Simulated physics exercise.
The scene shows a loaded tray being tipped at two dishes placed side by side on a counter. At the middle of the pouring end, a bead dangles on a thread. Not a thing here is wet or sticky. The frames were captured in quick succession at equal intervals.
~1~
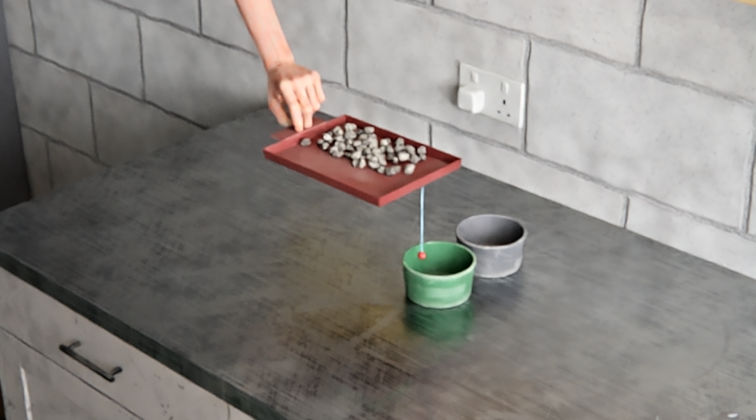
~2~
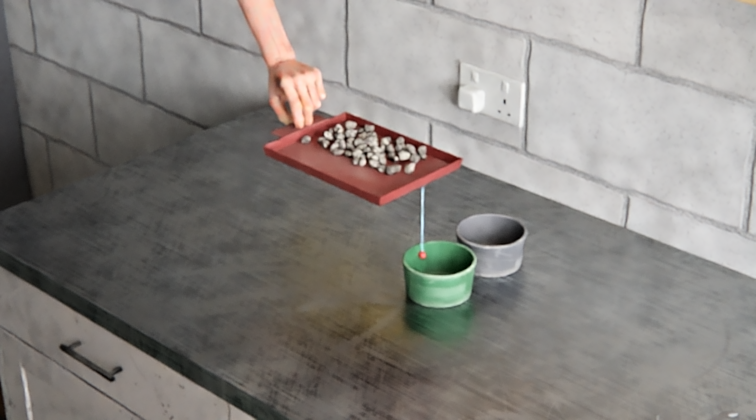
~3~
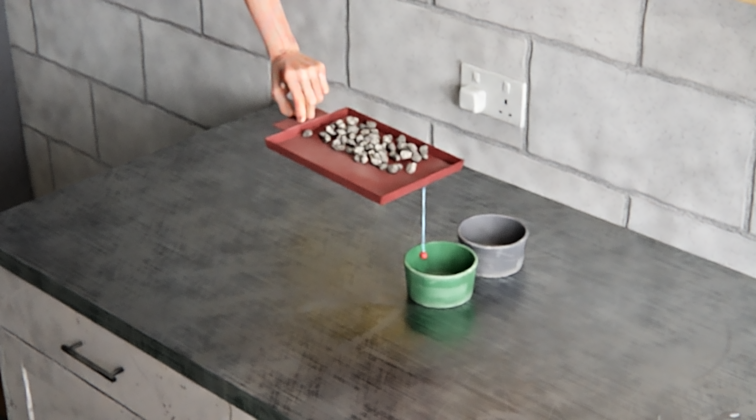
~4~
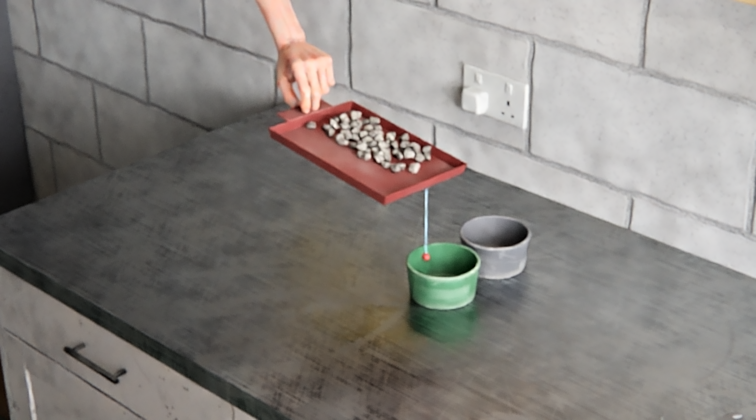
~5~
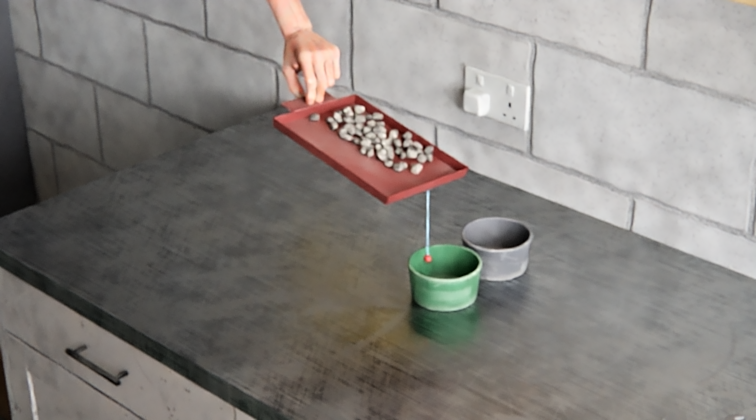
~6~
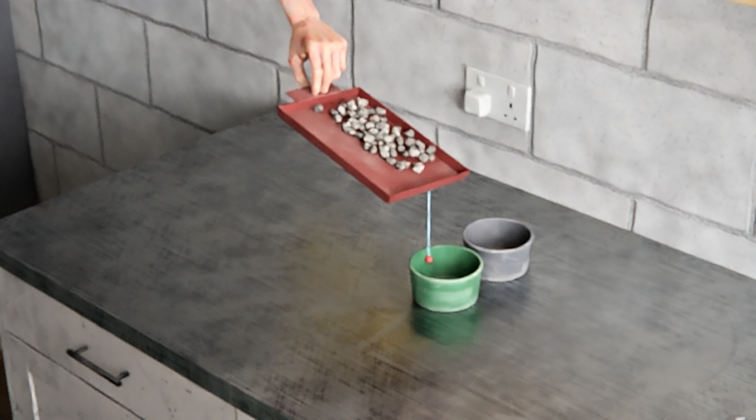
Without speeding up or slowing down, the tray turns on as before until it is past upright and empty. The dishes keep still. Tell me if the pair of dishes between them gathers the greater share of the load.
The catch is a majority of the load.
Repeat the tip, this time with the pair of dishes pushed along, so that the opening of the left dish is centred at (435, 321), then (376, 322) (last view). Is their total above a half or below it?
Well, not up to half at the first spot and not up to half at the second.
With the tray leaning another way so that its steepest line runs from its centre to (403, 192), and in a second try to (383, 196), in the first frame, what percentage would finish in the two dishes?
Lab note: Try one about 10 %, try two about 0 %.
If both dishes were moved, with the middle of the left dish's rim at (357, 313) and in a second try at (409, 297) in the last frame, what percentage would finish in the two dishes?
In order, 0 % and 70 %.
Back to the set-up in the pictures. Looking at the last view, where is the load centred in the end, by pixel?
Centre at rest, last view: Approx. (463, 288).
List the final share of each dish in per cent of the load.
Out of every hundred, close to 50 go left and close to 10 go right.
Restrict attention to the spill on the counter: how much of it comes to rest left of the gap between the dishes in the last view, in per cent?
10 per cent, about.
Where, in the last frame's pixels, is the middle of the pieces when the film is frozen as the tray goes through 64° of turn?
Close to (445, 162).
Shortly afterwards, tray tipped steeply; all but a few on the tray; a little in the air.
Next, tray tipped past a quarter turn; near a quarter on the tray; near a third in the left dish; a little in the right dish; near a quarter outside both; a little in the air.
Some moments later, tray tipped past a quarter turn; near half in the left dish; a little in the right dish; near a third outside both.
In the end, tray tipped past a quarter turn; near half in the left dish; a little in the right dish; near a third outside both.
